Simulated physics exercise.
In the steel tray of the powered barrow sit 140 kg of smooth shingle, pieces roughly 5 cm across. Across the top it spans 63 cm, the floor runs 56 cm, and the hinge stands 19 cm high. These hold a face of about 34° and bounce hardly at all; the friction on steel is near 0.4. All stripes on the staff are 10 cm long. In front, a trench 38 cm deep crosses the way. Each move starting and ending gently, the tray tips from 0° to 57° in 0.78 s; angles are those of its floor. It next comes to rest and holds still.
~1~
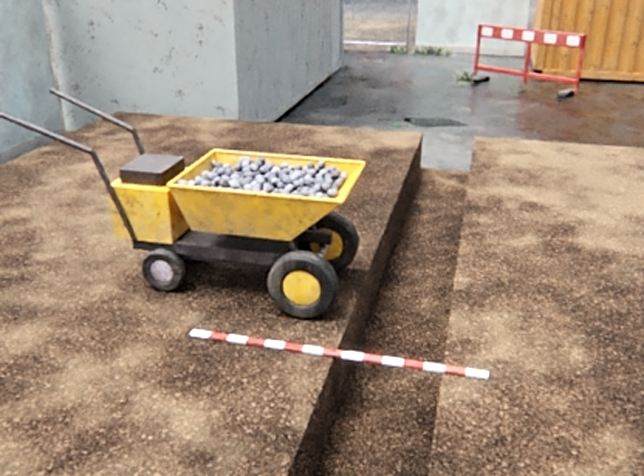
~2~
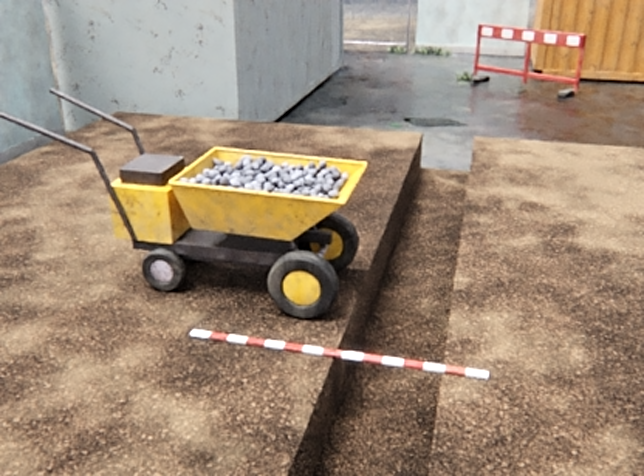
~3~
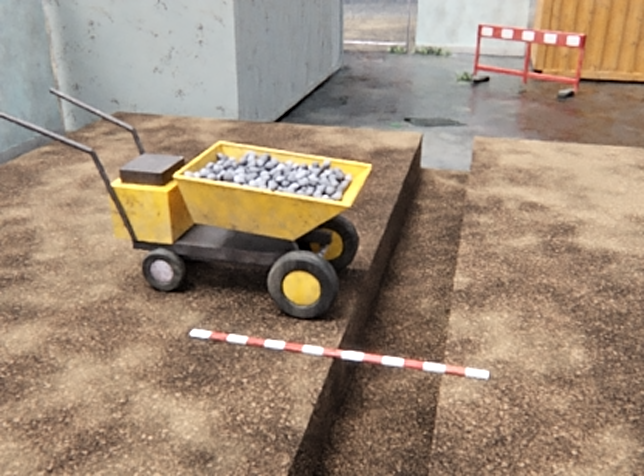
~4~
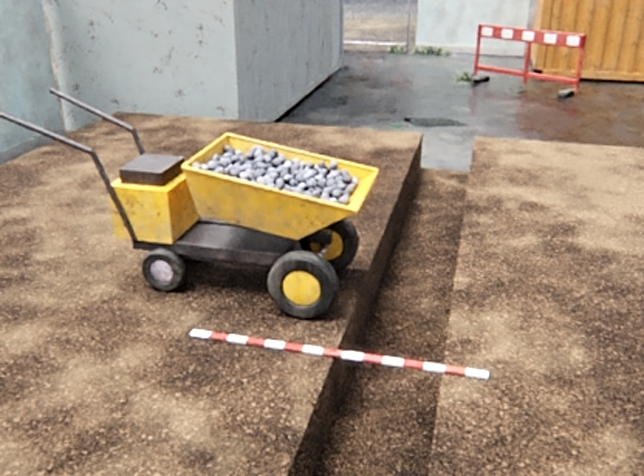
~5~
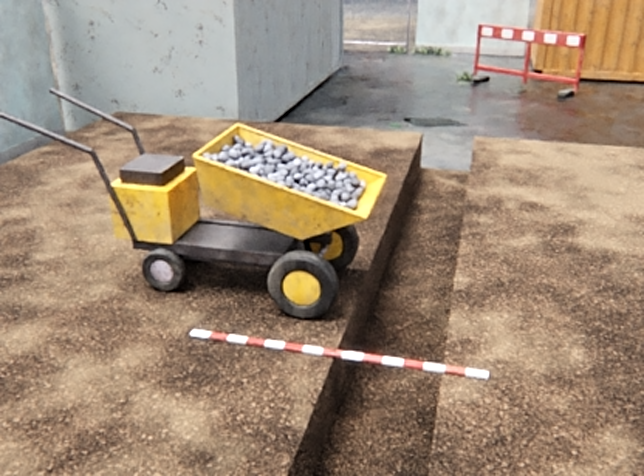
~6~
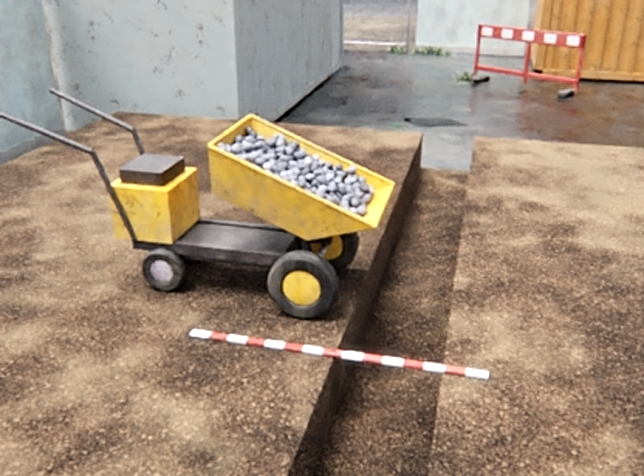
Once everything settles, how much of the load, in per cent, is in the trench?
Once it settles, about 49 per cent of the load is there.
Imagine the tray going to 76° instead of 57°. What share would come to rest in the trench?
Then roughly 55 percent.
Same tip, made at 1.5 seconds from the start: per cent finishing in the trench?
Roughly 60 per cent would.
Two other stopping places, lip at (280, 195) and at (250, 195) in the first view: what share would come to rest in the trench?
About 100 per cent first, then about 90 per cent.
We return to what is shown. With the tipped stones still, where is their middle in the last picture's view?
The resting stones are centred at roughly (458, 307).
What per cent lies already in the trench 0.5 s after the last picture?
Some 15 per cent of the load by that point.
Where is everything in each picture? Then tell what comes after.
Lip at (342, 202), floor tilted 0°, highest stones at (291, 170), in the first frame.
Lip at (344, 203), floor tilted 1°, highest stones at (272, 167), in the second frame.
Lip at (349, 206), floor tilted 4°, highest stones at (240, 163), in the third frame.
The tray is at 9°, its lip at (357, 211); the top of the load is at (234, 156), in the fourth frame.
Lip at (366, 218), floor tilted 15°, highest stones at (241, 148), in the fifth frame.
Lip at (376, 227), floor tilted 22°, highest stones at (249, 140), in the sixth frame.
Then, 0.2 s after the last picture the floor is at 48°, 100 % in the tray; the foremost stones are at (398, 231).
Then, 0.5 s after the last picture the floor is at 57°, 81 % in the tray, 17 % in the trench, 2 % past the trench; the foremost stones are at (461, 284).
Then, 0.9 s after the last picture the floor is at 57°, 31 % in the tray, 23 % in the trench, 46 % past the trench; the foremost stones are at (571, 320).
Then, 2.9 s after the last picture the floor is at 57°, 0 % in the tray, 49 % in the trench, 51 % past the trench; the foremost stones are past the picture's edge.
